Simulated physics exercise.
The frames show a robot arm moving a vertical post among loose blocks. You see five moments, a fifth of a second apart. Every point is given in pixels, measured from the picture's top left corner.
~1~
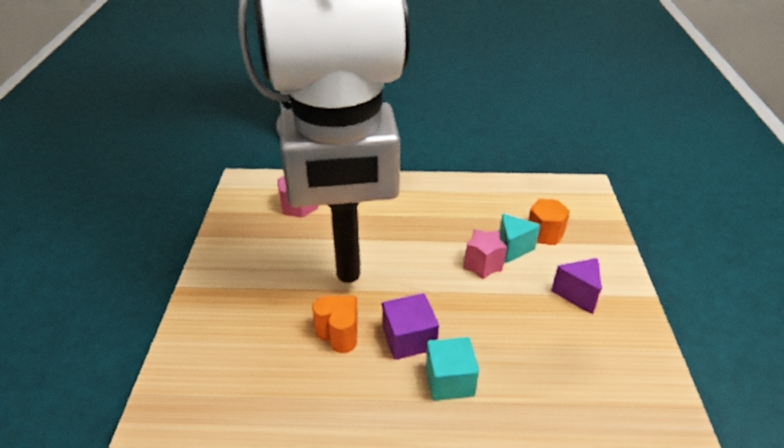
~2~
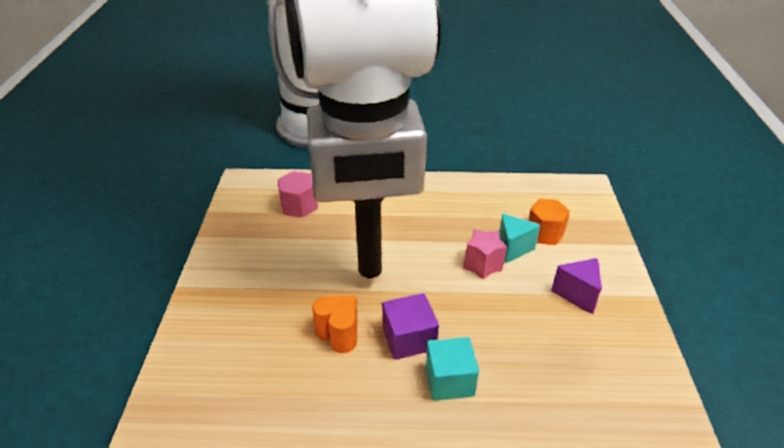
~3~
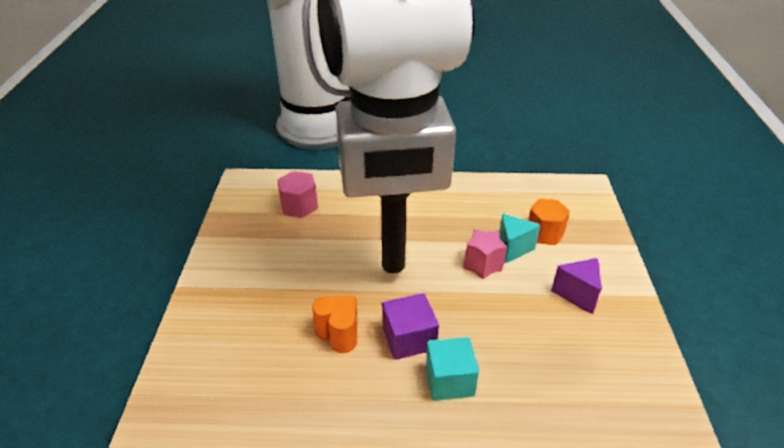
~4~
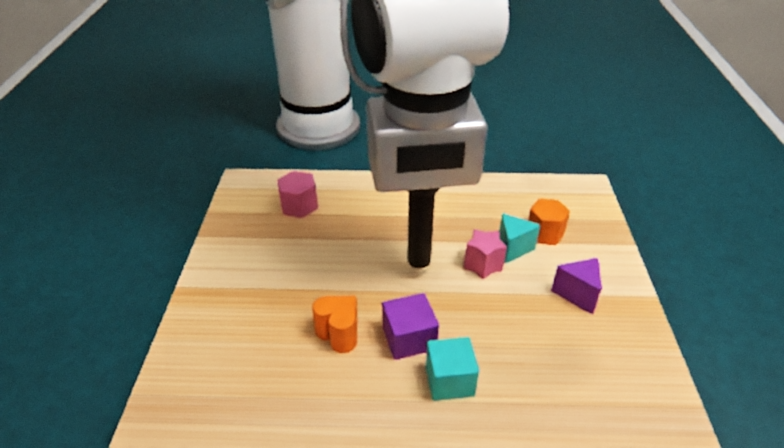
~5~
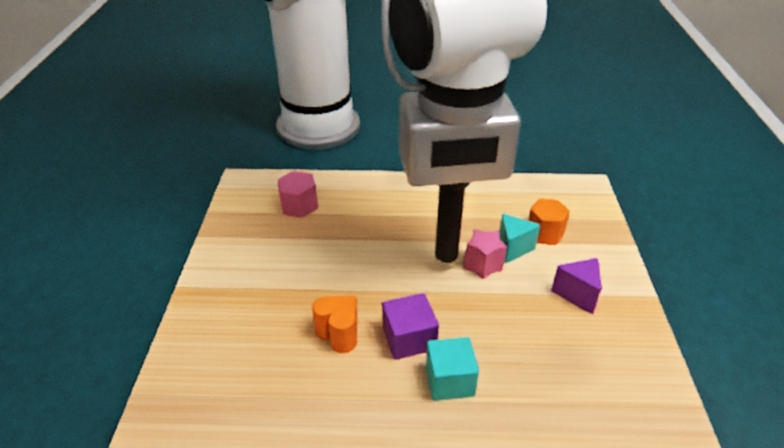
On a wooden board, a robot arm moving a black post steadily rightward among motionless colourful blocks, nearing a pink star.
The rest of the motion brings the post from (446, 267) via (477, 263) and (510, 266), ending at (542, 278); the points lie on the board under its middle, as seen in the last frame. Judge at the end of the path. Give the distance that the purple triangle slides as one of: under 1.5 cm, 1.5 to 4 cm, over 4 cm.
Between 1.5 and 4 cm.
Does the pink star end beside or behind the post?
Final answer: No.
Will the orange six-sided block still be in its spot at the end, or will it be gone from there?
At the end, its place is different.
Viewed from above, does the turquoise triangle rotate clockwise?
That would be a no.
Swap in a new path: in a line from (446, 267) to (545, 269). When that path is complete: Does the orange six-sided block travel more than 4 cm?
That would be a no.
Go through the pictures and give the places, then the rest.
Post's lower end at (349, 275); pink star at (487, 240); turquoise triangle at (517, 225); orange six-sided block at (550, 209); purple triangle at (585, 270), in the first frame.
Post at (370, 270); blocks still, in the second frame.
Post at (394, 266); blocks still, in the third frame.
Post at (419, 260); blocks still, in the fourth frame.
Post at (447, 255); pink star at (487, 240); turquoise triangle at (517, 225); orange six-sided block at (550, 209); purple triangle at (585, 270), in the fifth frame.
What follows on the original path. One third of the way, post at (480, 250); pink star at (509, 241), turned 15° anticlockwise; turquoise triangle at (526, 224), turned 10° anticlockwise.
Two thirds of the way, post at (513, 254); pink star at (542, 248); turquoise triangle at (552, 228), turned 55° anticlockwise; orange six-sided block at (556, 204), turned 15° anticlockwise.
At the end, post at (545, 266); pink star at (576, 261); turquoise triangle at (554, 229), turned 60° anticlockwise; orange six-sided block at (556, 204), turned 15° anticlockwise; purple triangle at (606, 278), turned 15° anticlockwise.
